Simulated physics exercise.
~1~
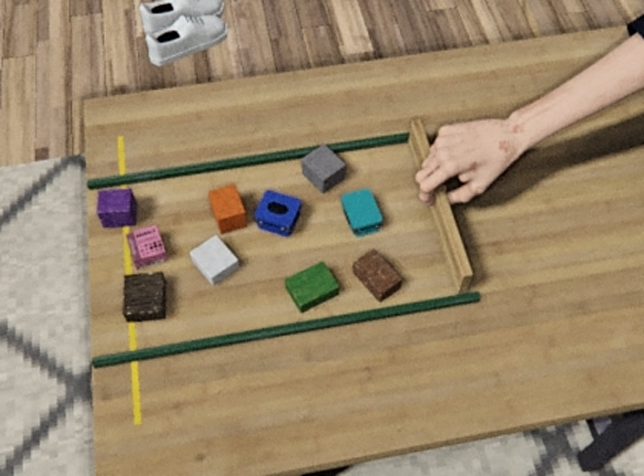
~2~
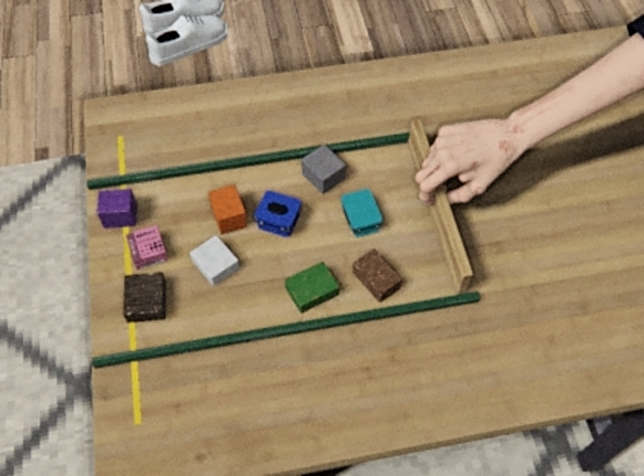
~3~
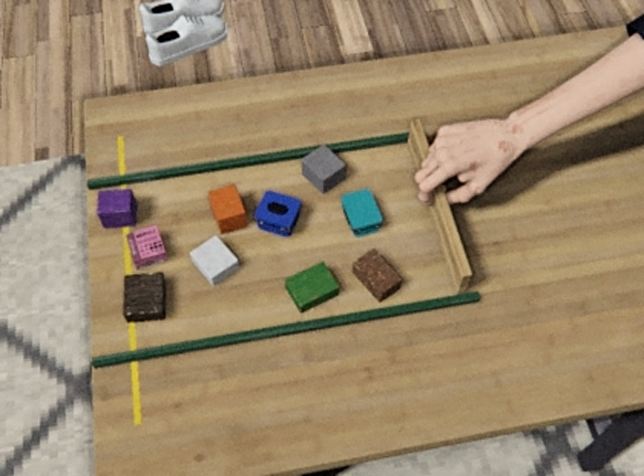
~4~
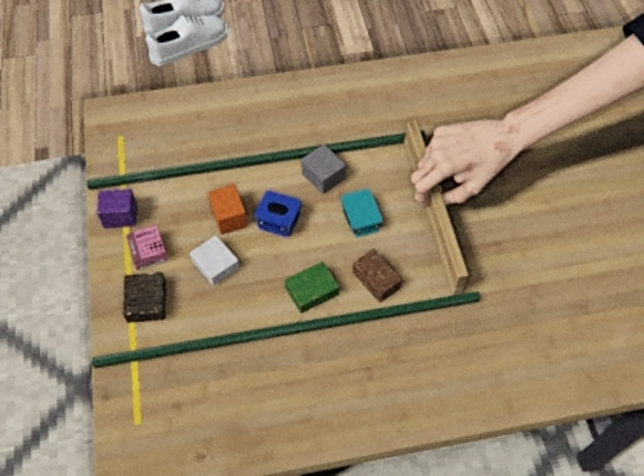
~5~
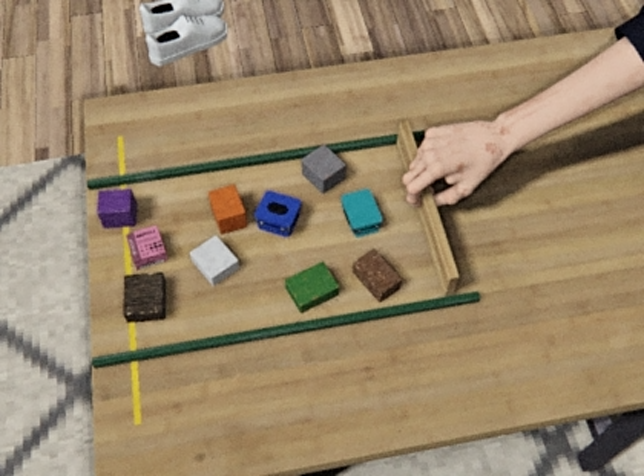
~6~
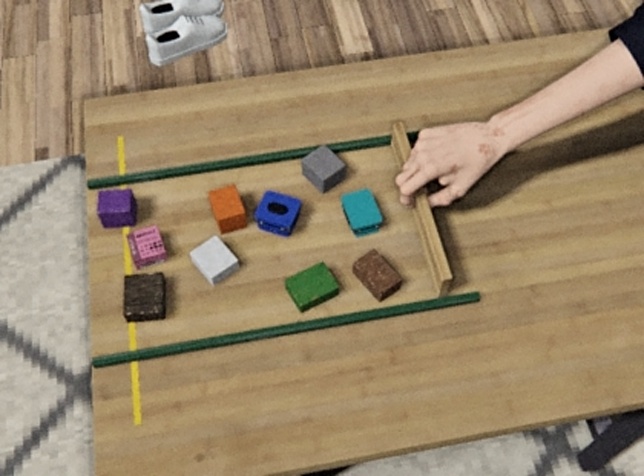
A person's hand grips an upright wooden board on a wooden tabletop, seen from above at a slant, with a patterned rug below. Between two green rails lie purple, pink and black blocks along yellow tape at left, then orange, white, blue, gray, teal, green and brown ones. The hand first stays nearly still, then slides the board slightly left, while the blocks and camera stay still.
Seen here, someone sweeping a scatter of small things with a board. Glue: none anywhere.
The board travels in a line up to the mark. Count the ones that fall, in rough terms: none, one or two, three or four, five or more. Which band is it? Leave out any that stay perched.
The band is five or more.
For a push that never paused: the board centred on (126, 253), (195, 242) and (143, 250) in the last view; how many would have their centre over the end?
7, 0 and 3.
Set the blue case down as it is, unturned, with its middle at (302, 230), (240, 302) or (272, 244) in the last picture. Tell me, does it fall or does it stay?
Try by try, it drops away, then drops away, then drops away.
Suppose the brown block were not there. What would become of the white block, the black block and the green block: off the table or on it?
The white block ends up below - the black block ends up below - the green block remains.
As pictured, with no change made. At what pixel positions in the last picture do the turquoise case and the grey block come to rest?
In the last picture they sit at about (111, 252) and about (107, 196).
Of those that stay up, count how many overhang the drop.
That comes to 0 of them.
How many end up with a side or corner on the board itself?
Counting them up gives 3.
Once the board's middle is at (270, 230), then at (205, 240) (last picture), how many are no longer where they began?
Moved so far: 7, later 10.
Early on, none off yet; purple block at rest near (117, 209); black block at rest near (145, 297); pink box at rest near (147, 247).
Finally, the number that fall off is five or more; lost, green block, blue case, orange block, white block, pink box, black block and purple block.
